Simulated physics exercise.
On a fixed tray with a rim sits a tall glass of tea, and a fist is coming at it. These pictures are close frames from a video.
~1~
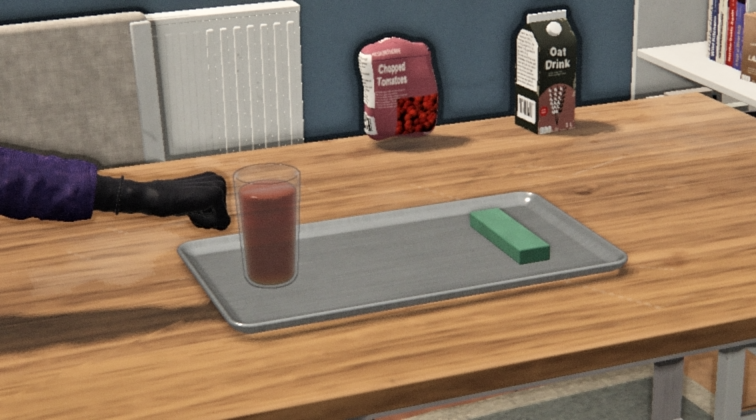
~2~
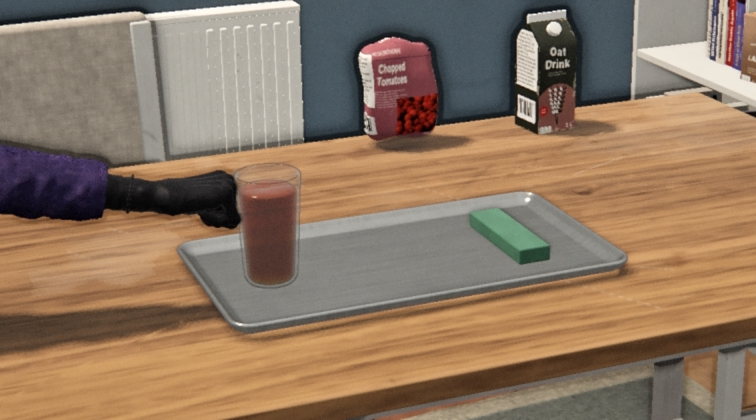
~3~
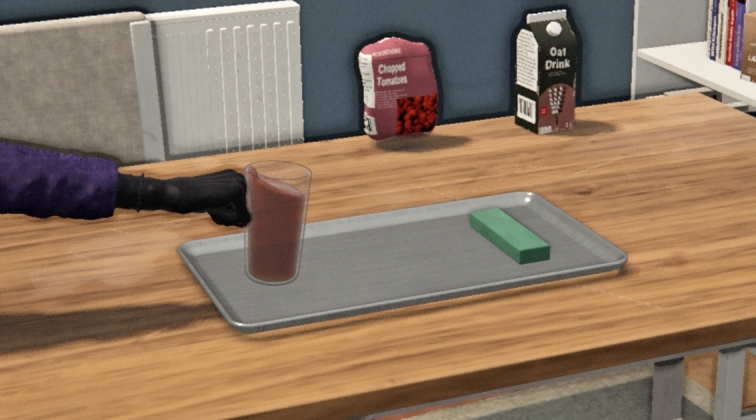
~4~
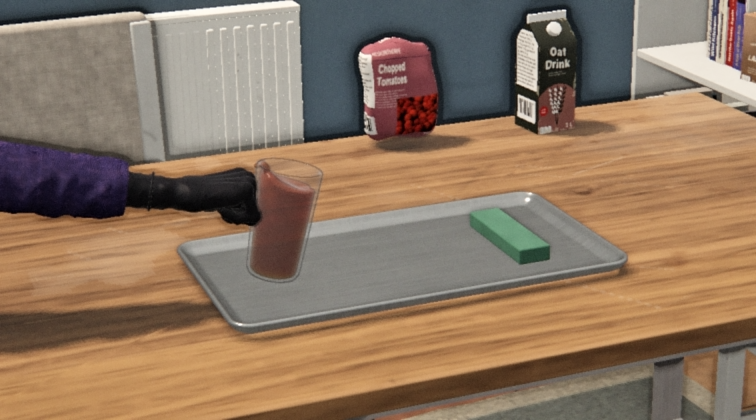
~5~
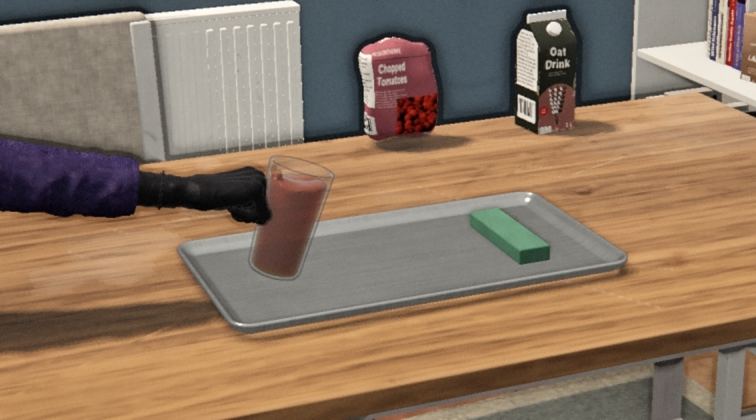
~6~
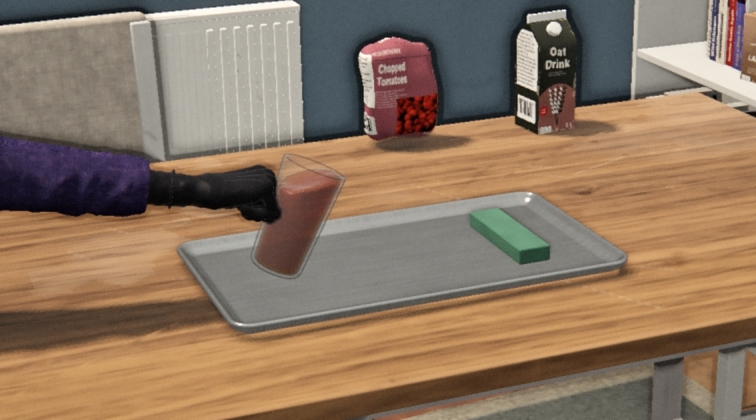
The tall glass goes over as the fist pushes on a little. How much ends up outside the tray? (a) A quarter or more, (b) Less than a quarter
b.
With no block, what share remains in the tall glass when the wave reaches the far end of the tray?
50 %, roughly.
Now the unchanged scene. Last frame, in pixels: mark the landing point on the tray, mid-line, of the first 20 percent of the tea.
Roughly (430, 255).
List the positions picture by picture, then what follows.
In the first frame, it leans 0°; its right rim is at (297, 171); the tea meets the walls at (238, 191) and (293, 184); the tray's far rim is at (579, 224); a block is fixed to the tray further along.
In the second frame, it leans 0°; its right rim is at (297, 171); the tea meets the walls at (238, 191) and (293, 184).
In the third frame, it leans 6°; its right rim is at (308, 171); the tea meets the walls at (248, 171) and (302, 188).
In the fourth frame, it leans 12°; its right rim is at (319, 172); the tea meets the walls at (259, 163) and (313, 184).
In the fifth frame, it leans 18°; its right rim is at (331, 174); the tea meets the walls at (266, 194) and (324, 178).
In the sixth frame, it leans 25°; its right rim is at (342, 177); the tea meets the walls at (273, 197) and (338, 170).
A moment on, the tall glass is falling and 97 per cent is in the glass, 1 on the tray and 2 above or beyond its rim.
Next, the tall glass lies on its side and 63 per cent is in the glass, 30 on the tray and 7 above or beyond its rim.
Then the tall glass lies on its side and 38 per cent is in the glass, 33 on the tray and 29 above or beyond its rim.
Later the tall glass lies on its side and 21 per cent is in the glass, 62 on the tray and 16 above or beyond its rim.
At rest 85 per cent is held by tray and glass, 15 is off the tray.
